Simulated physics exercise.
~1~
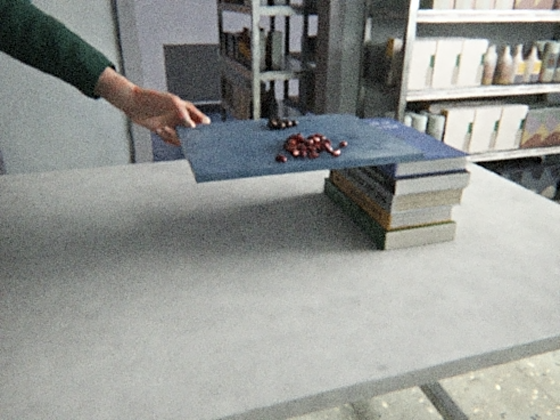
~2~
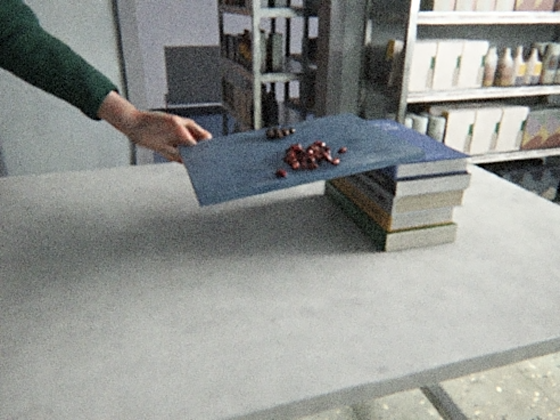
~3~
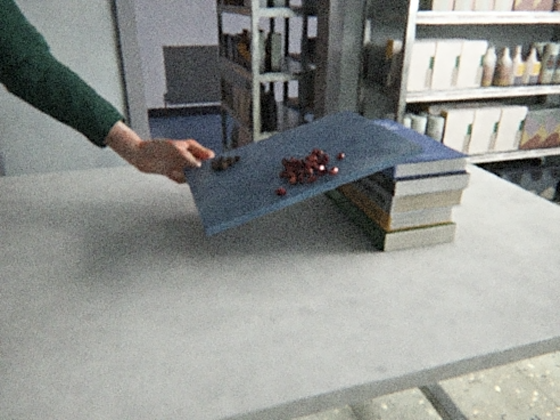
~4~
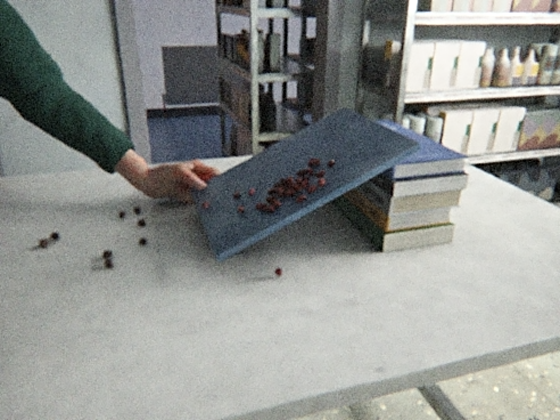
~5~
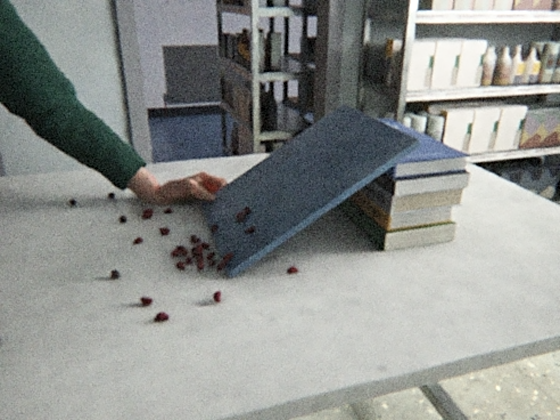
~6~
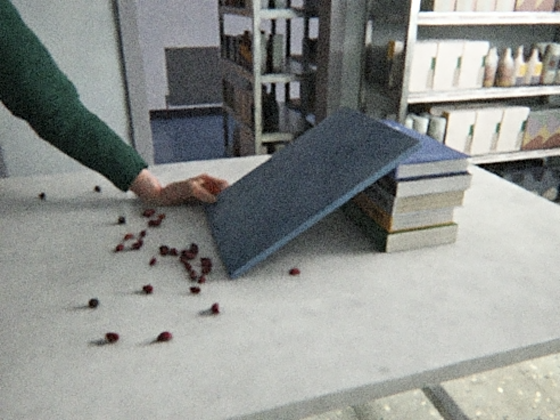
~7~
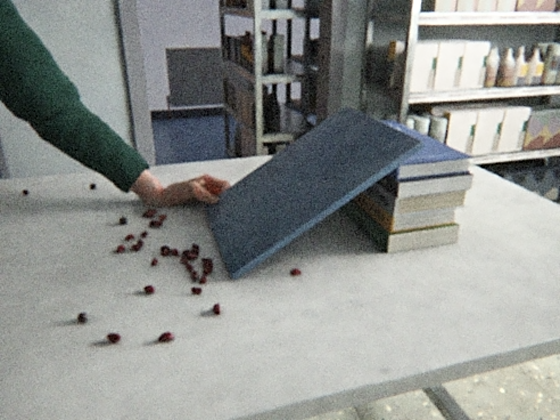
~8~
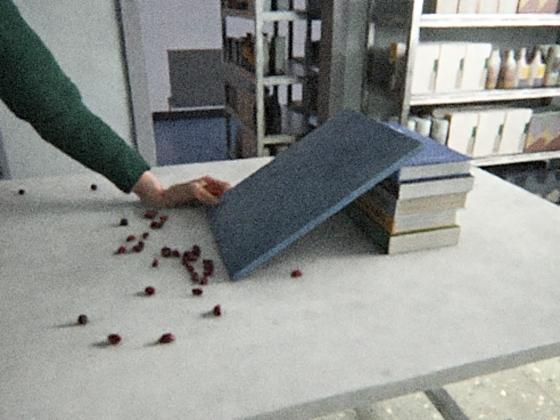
To begin with, a hand in a green sleeve holds up the left end of a blue board whose right end rests on a stack of books, with a heap of red pieces and a small darker batch behind it. As the hand lowers its end, the darker pieces slide left first, while the red heap stays together. The board tilts further, the dark ones scatter over the table, and the red ones spread down the slope. Finally the lowered end rests on the tabletop and the board is bare. Most red pieces lie near its foot, while the darker batch has travelled farther left.
